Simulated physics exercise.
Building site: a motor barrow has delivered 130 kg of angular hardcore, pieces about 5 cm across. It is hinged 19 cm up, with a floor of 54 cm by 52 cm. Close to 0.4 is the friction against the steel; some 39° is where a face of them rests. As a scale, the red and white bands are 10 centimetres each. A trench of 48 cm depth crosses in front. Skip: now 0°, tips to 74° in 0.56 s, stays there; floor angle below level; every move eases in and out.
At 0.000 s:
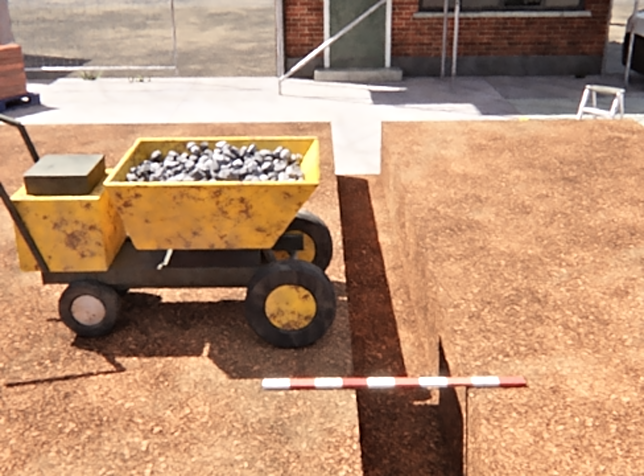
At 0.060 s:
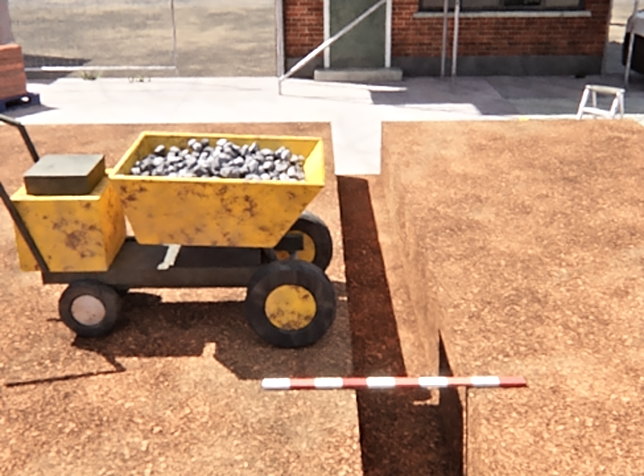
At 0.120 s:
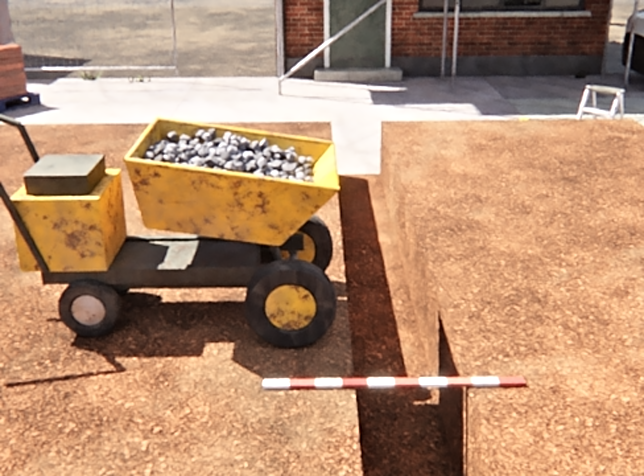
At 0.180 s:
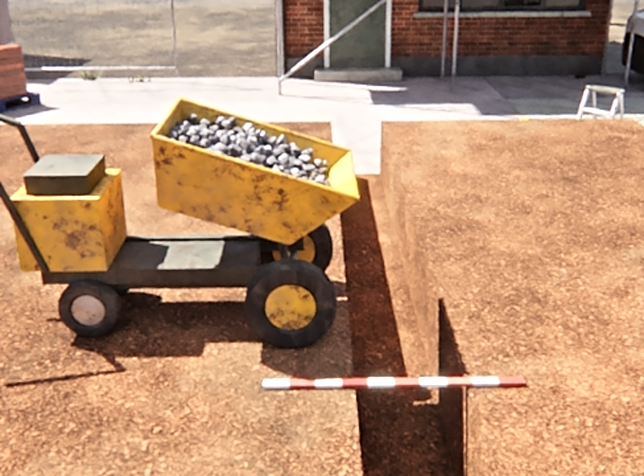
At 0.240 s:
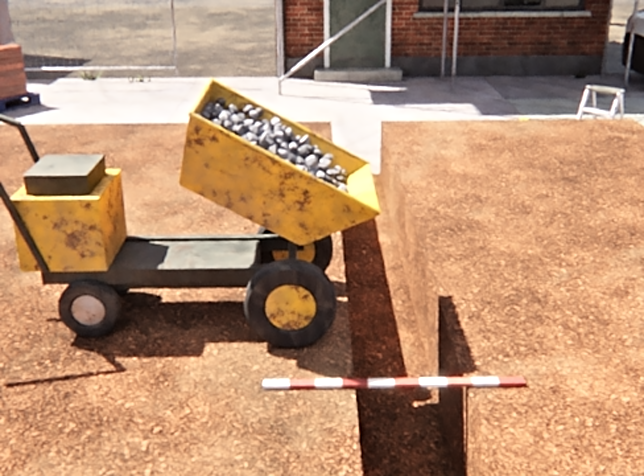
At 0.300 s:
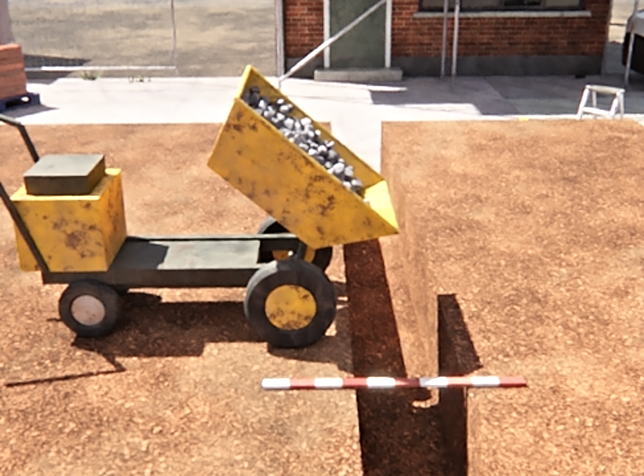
The footage shows a yellow motor barrow loaded with grey angular stones standing beside a trench on brown ground. Its skip tilts steadily forward to the right, the rear end rising steeply while the stones stay inside.
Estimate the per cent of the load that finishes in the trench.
Roughly 29 percent.
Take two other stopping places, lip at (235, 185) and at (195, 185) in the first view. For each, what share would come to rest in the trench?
Roughly 85 per cent, then 80 per cent.
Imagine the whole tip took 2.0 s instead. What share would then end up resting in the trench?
Roughly 60 per cent.
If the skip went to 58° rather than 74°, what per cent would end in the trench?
In that case some 10 per cent.
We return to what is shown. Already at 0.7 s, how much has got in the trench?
5 per cent, give or take.
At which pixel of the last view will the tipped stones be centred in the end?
The stones end up centred near (487, 306).
After 0.4 s the floor is at 62°; 100 % in the skip; the foremost stones are at (398, 227).
After 0.7 s the floor is at 74°; 64 % in the skip, 4 % in the trench, 32 % past the trench; the foremost stones are at (492, 289).
After 1.0 s the floor is at 74°; 17 % in the skip, 12 % in the trench, 71 % past the trench; the foremost stones are past the picture's edge.
After 3.0 s the floor is at 74°; 2 % in the skip, 29 % in the trench, 69 % past the trench; the foremost stones are past the picture's edge.
